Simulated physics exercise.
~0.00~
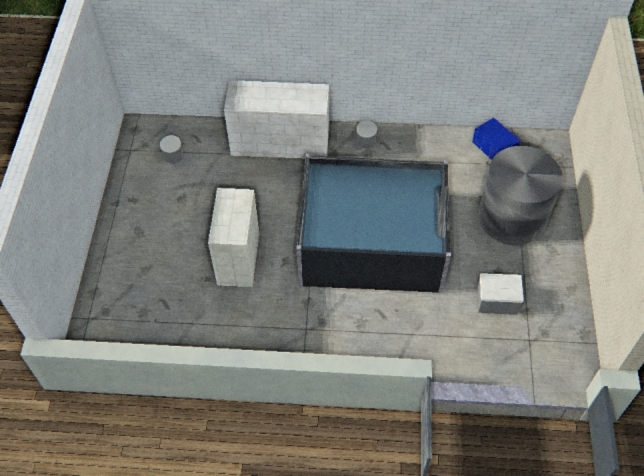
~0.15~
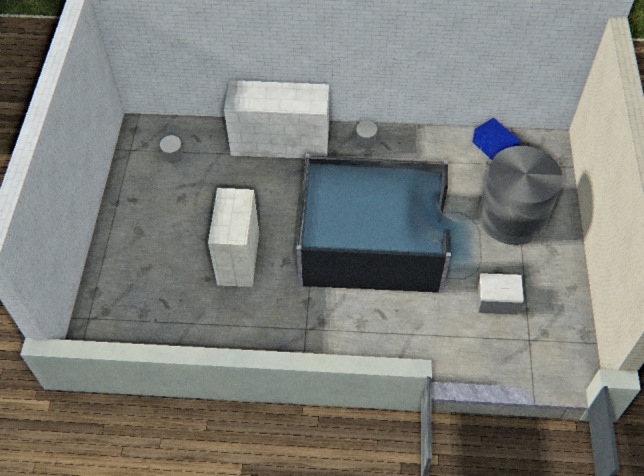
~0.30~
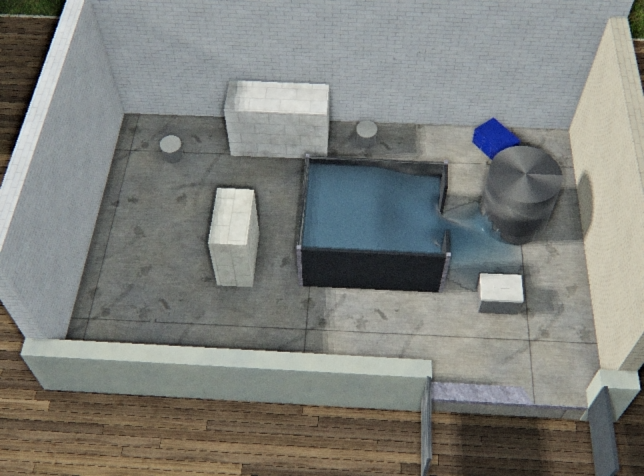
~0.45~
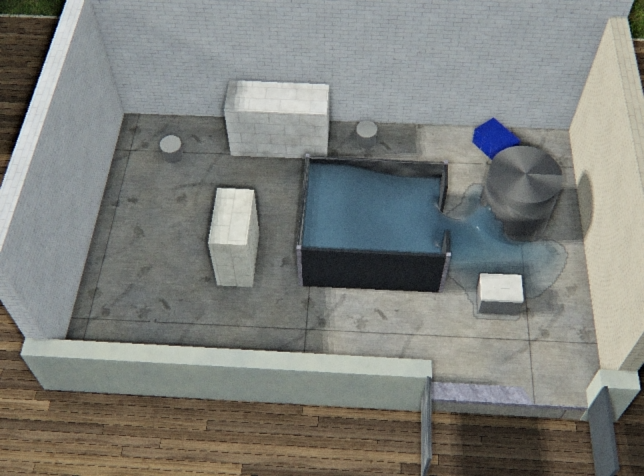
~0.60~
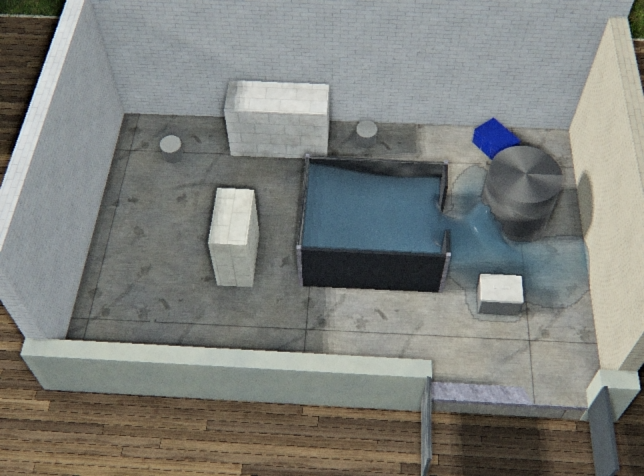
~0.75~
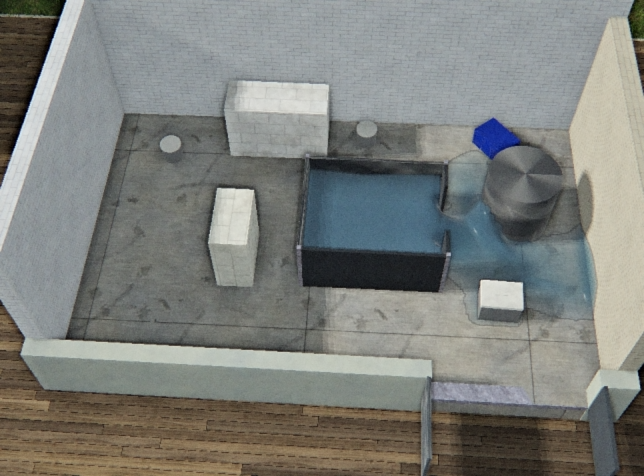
At first, a dark open tank full of water stands in a walled court among pale blocks, a metal drum and a blue crate. Water then pours through a gap in its right side, spreads around the drum and small block, and reaches the right wall, while the blue crate stays in place.
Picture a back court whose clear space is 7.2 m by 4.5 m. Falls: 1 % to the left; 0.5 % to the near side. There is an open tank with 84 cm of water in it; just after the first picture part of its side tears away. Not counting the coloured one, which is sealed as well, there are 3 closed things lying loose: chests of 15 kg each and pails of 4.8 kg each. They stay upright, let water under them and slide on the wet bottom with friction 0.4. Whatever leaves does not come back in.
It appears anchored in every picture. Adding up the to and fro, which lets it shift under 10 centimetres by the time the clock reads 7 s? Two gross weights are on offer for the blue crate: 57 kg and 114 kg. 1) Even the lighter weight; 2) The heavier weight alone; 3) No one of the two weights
Answer: 1.
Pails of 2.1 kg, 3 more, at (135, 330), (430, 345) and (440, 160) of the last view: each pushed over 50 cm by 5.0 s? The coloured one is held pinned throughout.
In the given order, I'd say smaller, smaller, greater.
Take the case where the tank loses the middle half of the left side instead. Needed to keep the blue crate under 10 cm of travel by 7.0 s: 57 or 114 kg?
Result: Lighter option succeeds.
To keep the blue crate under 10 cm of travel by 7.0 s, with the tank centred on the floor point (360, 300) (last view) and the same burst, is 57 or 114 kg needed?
Then, in short, only the heavier one works.
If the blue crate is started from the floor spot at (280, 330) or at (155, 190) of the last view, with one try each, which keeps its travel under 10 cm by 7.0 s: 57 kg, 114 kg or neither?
Light one suffices, then light one suffices.
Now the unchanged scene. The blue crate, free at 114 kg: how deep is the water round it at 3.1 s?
Close to 13 cm deep.
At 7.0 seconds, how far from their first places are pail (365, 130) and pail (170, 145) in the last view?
Taking them in order, that's 80 centimetres and 0 centimetres.
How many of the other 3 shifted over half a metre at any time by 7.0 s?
The number is 2.
After 1.4 s the blue crate would be 0 cm from its start with 57 kg and 0 cm from its start with 114 kg; 6 cm of water round it then.
After 3.1 s the blue crate would be 0 cm from its start with 57 kg and 0 cm from its start with 114 kg; 13 cm of water round it then.
After 4.9 s the blue crate would be 0 cm from its start with 57 kg and 0 cm from its start with 114 kg; 11 cm of water round it then.
After 7.0 s the blue crate would be 0 cm from its start with 57 kg and 0 cm from its start with 114 kg; 9 cm of water round it then.
